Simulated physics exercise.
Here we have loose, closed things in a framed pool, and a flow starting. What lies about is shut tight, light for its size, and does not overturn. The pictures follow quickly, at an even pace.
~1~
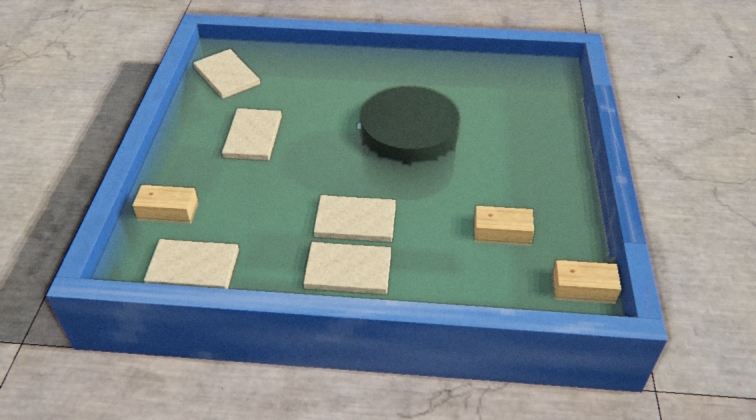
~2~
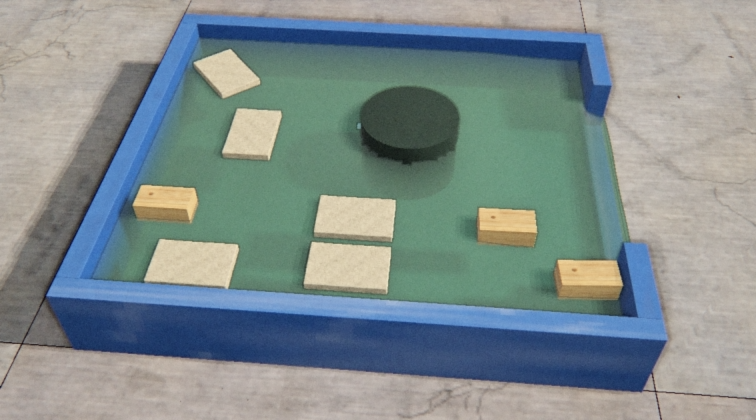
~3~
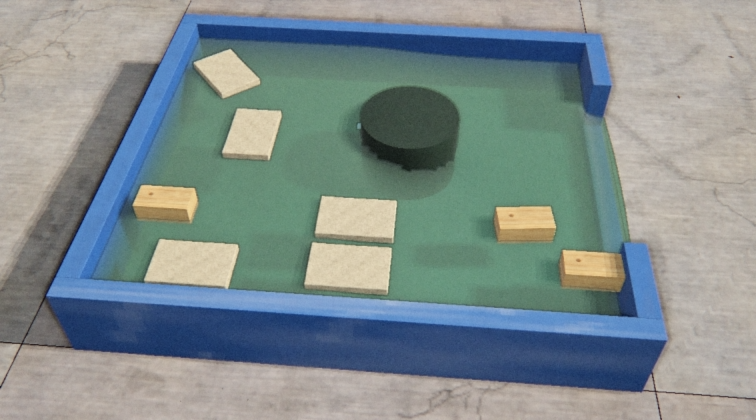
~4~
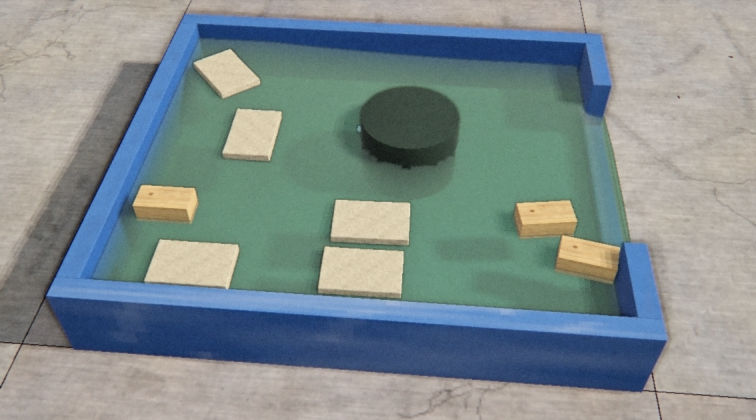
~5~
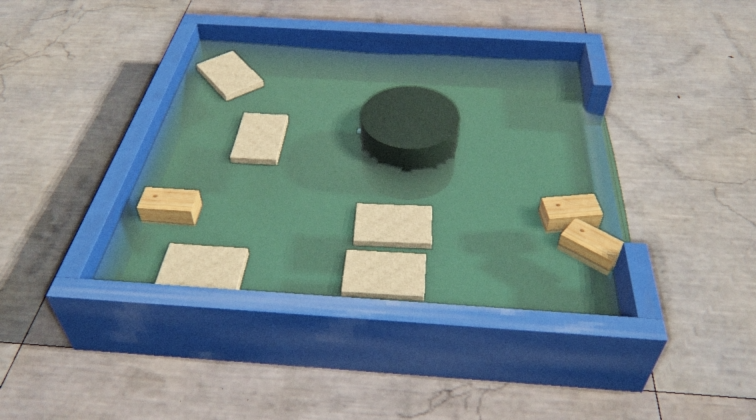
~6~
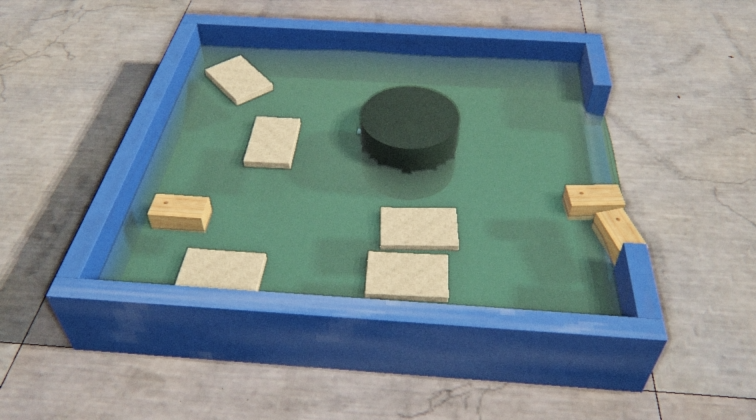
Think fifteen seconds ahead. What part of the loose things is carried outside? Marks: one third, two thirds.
It is one to two thirds.
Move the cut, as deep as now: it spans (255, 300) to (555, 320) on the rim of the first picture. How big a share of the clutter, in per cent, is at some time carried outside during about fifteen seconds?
Some 90 per cent.
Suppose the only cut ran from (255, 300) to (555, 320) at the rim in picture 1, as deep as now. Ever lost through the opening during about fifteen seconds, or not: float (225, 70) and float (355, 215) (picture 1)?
In turn: Still in, washed out.
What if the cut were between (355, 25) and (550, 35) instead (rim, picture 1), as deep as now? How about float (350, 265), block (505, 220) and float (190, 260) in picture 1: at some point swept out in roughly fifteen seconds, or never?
As listed: Left behind, washed out, left behind.
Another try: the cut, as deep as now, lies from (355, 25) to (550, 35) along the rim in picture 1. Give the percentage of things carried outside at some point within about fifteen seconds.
Close to 20 %.
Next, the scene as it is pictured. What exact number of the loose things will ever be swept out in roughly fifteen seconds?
The number is 4.
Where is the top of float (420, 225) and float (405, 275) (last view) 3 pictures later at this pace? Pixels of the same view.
Roughly at (484, 223) and (463, 276).
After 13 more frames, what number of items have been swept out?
3 of them.
A moment on, 2 of 8 are out; 6 afloat.
Next, 3 of 8 are out; 5 afloat.
Later, 4 of 8 are out; 4 afloat.
In the end, 4 of 8 are out; 4 afloat.
